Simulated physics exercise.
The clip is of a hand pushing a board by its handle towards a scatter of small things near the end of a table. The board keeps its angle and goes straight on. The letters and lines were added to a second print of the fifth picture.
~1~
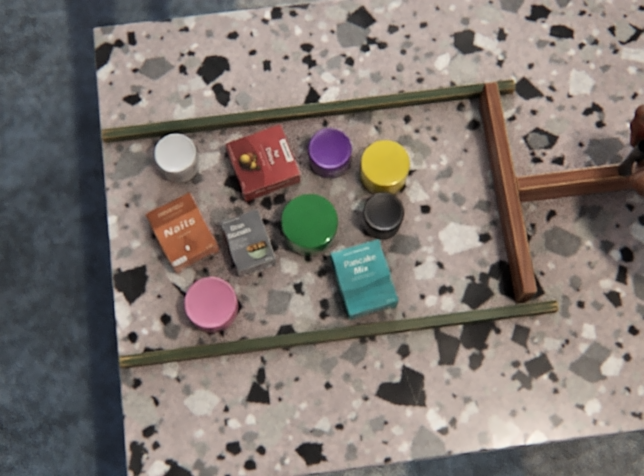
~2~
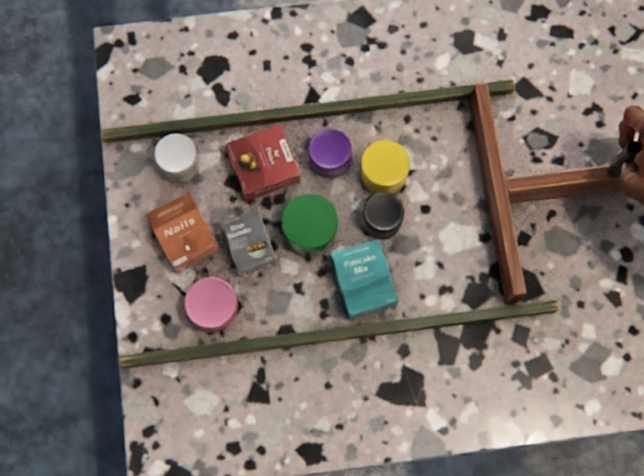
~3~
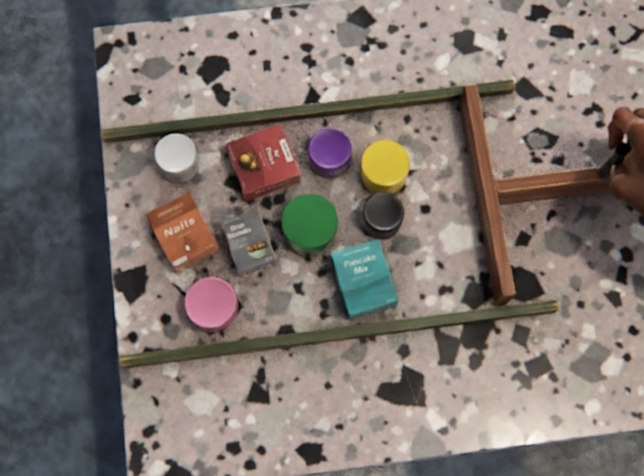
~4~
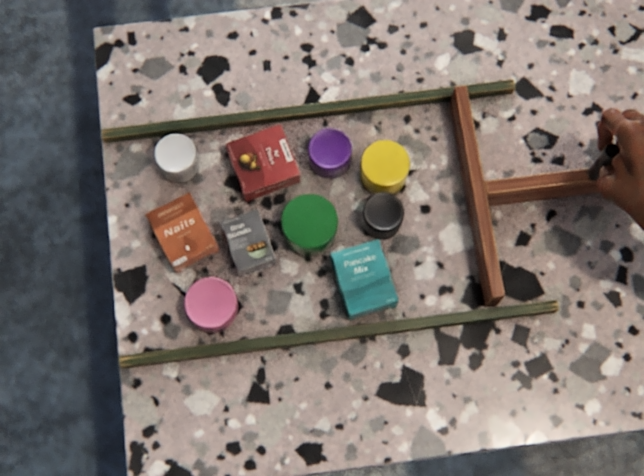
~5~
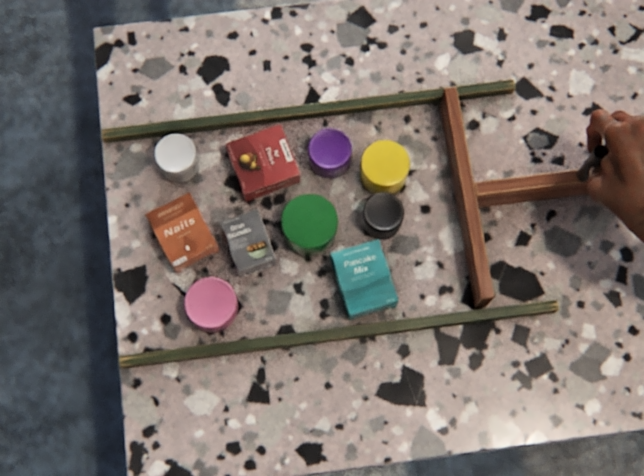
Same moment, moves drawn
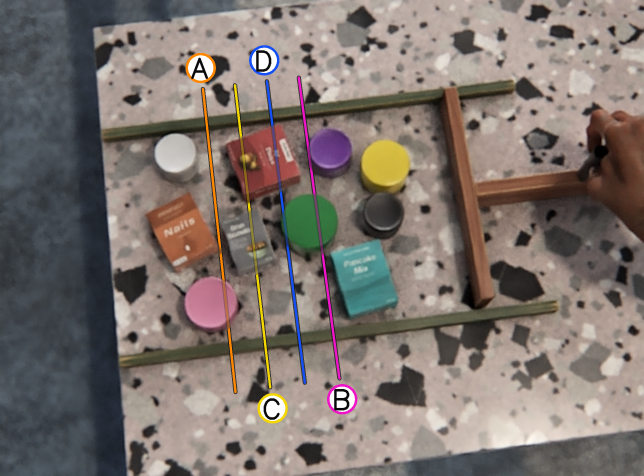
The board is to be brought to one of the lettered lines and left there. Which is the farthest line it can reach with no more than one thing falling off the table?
Up to line C.
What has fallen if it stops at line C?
The orange box.
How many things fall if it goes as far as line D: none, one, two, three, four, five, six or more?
The count is none.
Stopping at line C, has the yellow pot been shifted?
By then, yes.
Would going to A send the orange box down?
Yes.
On the copy, A at (219, 234); B at (318, 222); C at (252, 230); D at (285, 226).
On C. First, board (392, 199); purple tub (316, 151); yellow pot (353, 173).
Then, board (314, 209); orange box (145, 233); grey packet (196, 258).
Finally, board (255, 216); orange box over the edge; white jar (118, 164); one fallen.
By contrast, A drops three; B is within the limit but short; D is within the limit but short.
